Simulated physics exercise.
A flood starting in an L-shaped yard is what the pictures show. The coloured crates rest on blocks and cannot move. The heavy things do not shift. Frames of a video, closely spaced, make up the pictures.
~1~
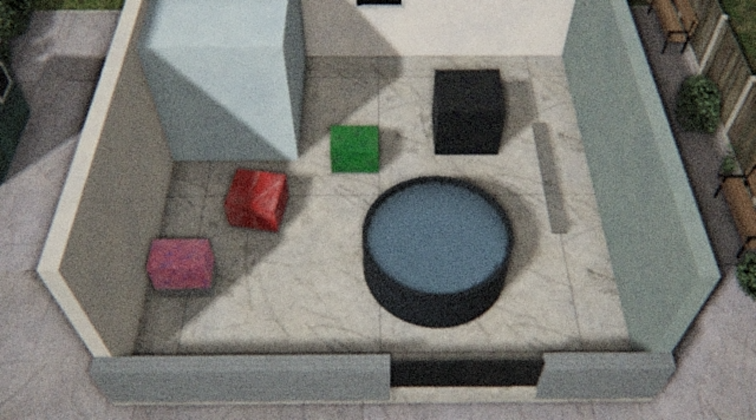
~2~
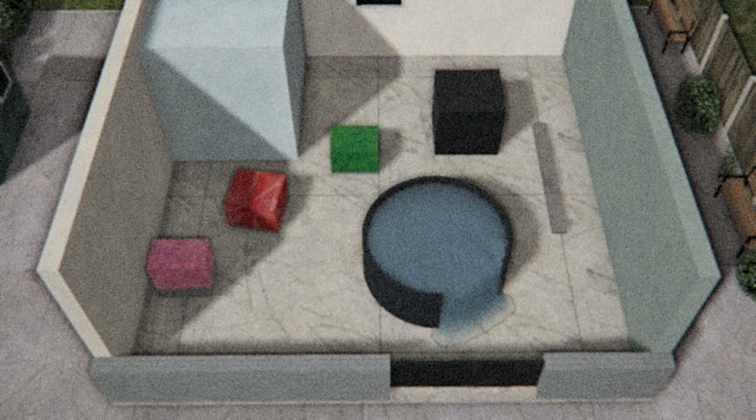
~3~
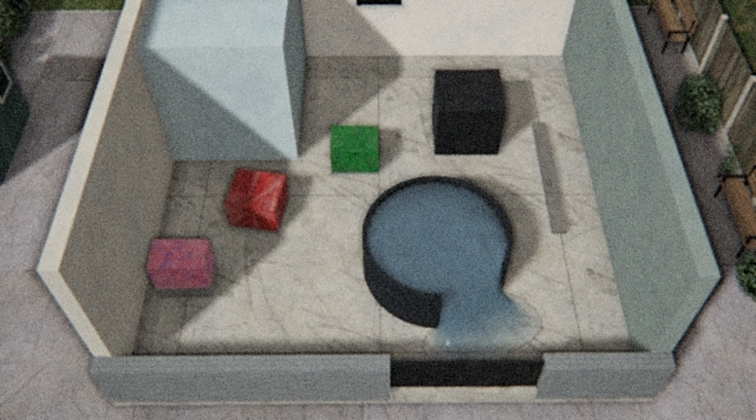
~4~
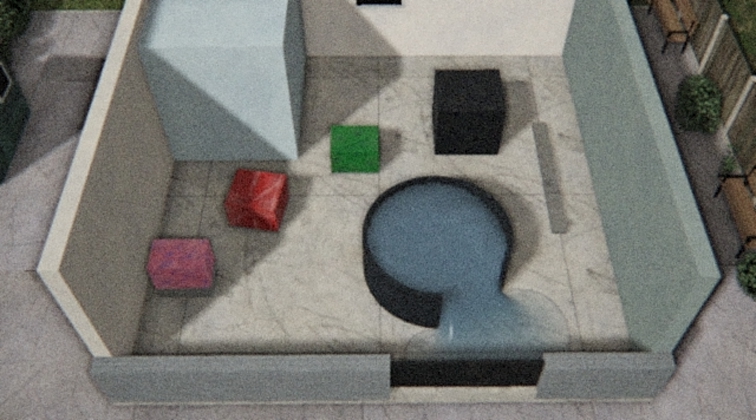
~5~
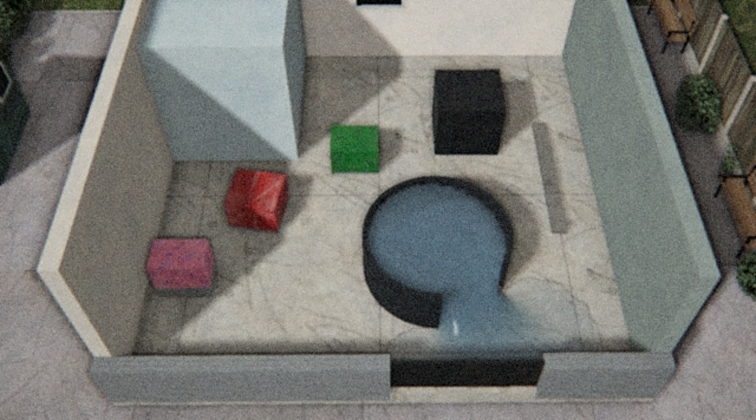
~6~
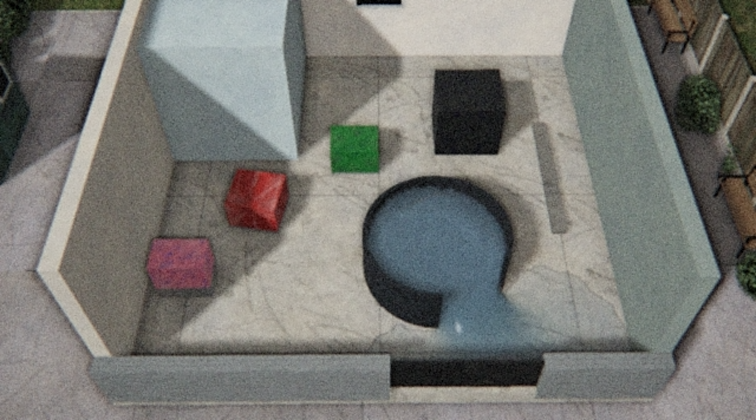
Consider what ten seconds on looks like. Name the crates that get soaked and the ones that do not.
The red crate gets soaked; the green crate gets soaked; the pink crate does not get soaked.
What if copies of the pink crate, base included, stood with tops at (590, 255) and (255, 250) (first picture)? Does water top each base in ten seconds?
Crate by crate: Gets flooded; is not reached.
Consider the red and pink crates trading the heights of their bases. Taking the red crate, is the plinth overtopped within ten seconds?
Then: The red crate is not reached.
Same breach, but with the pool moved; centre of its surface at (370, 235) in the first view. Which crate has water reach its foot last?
Green-painted one.
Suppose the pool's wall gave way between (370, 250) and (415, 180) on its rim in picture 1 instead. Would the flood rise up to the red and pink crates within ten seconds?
Note: Red one is overtopped; pink one is overtopped.
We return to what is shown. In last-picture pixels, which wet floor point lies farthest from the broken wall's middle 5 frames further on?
Estimated pixel: (252, 378).
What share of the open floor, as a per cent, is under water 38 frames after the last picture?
Around 95 percent.
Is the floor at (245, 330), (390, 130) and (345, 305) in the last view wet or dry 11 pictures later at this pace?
First inundated, second spared, third inundated.
A moment on, water covers 15 % of the floor; the red crate not reached, the green crate not reached, the pink crate not reached.
Next, water covers 35 % of the floor; the red crate not reached, the green crate not reached, the pink crate not reached.
Then, water covers 65 % of the floor; the red crate water round its plinth, the green crate water round its plinth, the pink crate water round its plinth.
Later, water covers 95 % of the floor; the red crate water round its plinth, the green crate water round its plinth, the pink crate water round its plinth.
In the end, water covers 100 % of the floor; the red crate was topped, the green crate was topped, the pink crate stayed above the water.
